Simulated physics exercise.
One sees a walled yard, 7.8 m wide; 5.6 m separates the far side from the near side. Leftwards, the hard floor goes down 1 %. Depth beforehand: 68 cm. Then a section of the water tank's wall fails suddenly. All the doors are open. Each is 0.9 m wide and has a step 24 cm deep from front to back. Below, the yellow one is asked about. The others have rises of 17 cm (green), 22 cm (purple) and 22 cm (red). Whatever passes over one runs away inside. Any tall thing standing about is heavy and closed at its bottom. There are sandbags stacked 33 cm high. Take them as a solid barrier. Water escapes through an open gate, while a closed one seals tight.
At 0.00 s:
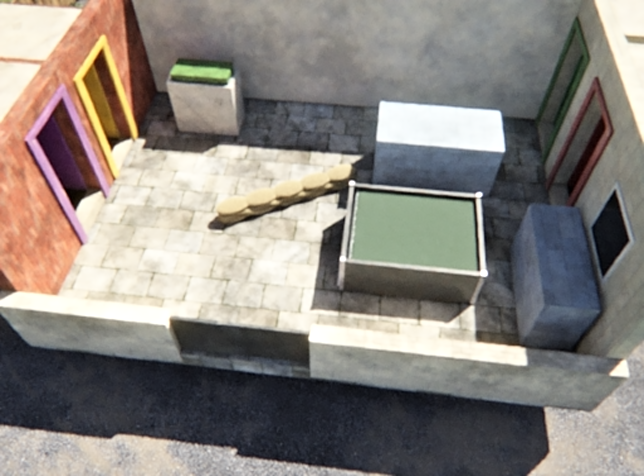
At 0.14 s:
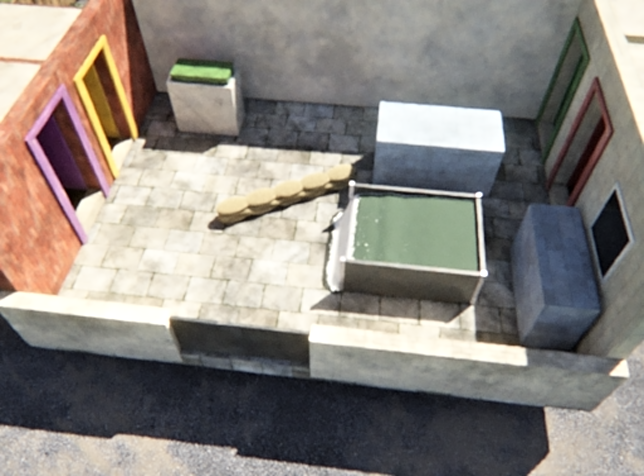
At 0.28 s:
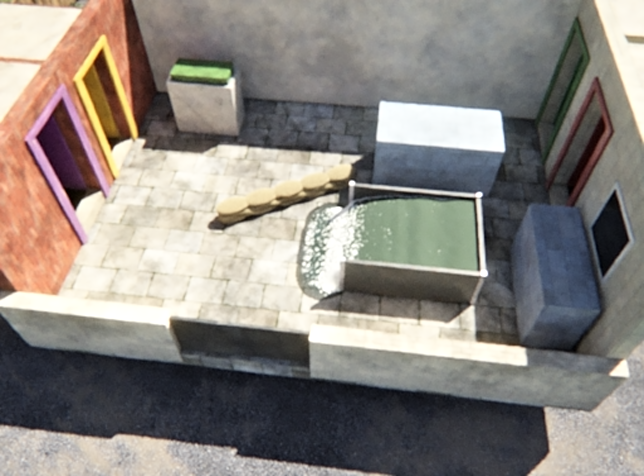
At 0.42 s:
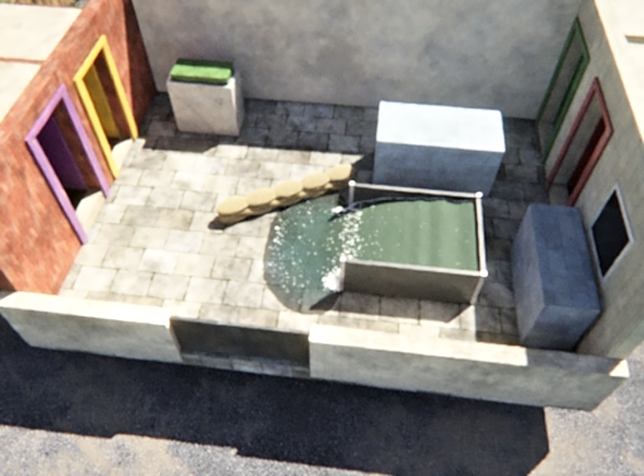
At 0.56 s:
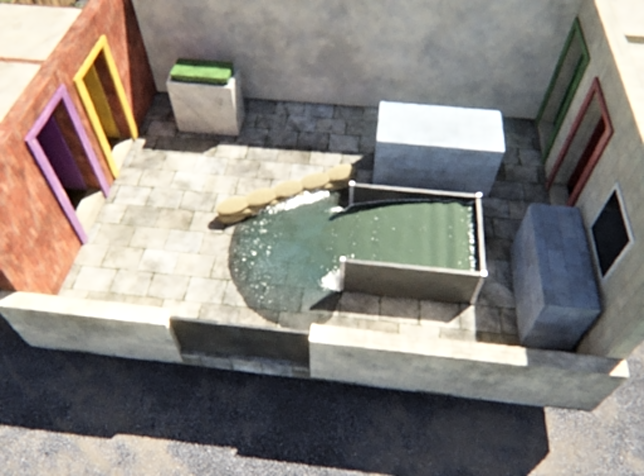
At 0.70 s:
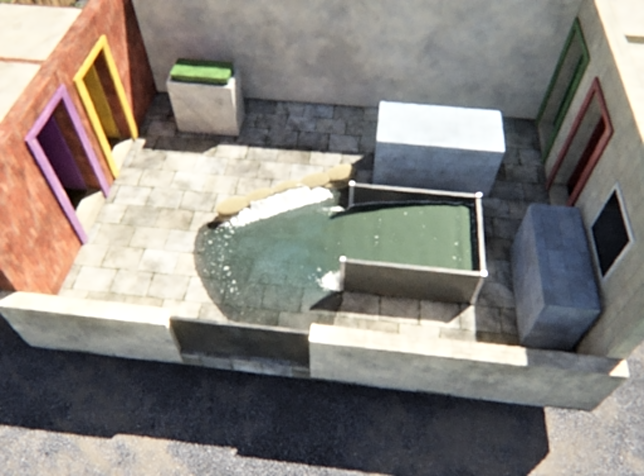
A large tank of still, greenish water stood in a walled yard until its left side opened and water poured out, spreading left across the paved floor and washing against a row of sandbags.
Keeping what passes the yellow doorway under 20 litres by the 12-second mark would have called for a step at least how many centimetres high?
It would have called for about 8.5 cm.
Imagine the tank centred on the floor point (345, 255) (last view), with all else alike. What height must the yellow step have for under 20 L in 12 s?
It should be around 8.5 cm high.
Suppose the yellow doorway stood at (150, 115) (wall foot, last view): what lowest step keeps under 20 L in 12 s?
Something near 14.5 cm.
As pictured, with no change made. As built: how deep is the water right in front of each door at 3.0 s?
Door by door in centimetres - green 0, yellow 5, purple 20, red 0.
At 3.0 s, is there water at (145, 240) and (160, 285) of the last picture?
Note: Point one reached; point two reached.
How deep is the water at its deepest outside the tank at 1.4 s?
Max depth: Near 36 cm.
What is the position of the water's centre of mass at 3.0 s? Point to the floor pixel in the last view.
(223, 262).
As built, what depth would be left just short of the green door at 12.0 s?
Depth: Near 6.5 cm.
After 1.4 s water covers 25 % of the floor, deepest (36 cm) near (288, 207); it has not reached the yellow door.
After 3.0 s water covers 40 % of the floor, deepest (38 cm) near (119, 320); 5 cm at the yellow door, 0 litres in over its 8 cm step.
After 12.0 s water covers 95 % of the floor, deepest (9 cm) near (559, 266); 9 cm at the yellow door, 20 litres in over its 8 cm step.
At the yellow door as built, the water arrived by 2.3 s and peaked near 12 cm at 9.4 s.
Run again over the same 12 s with other heights there, 31 litres in over 7 cm, 5 litres over 10.5 cm. The limit of 20 litres is kept from about 8.5 cm up.
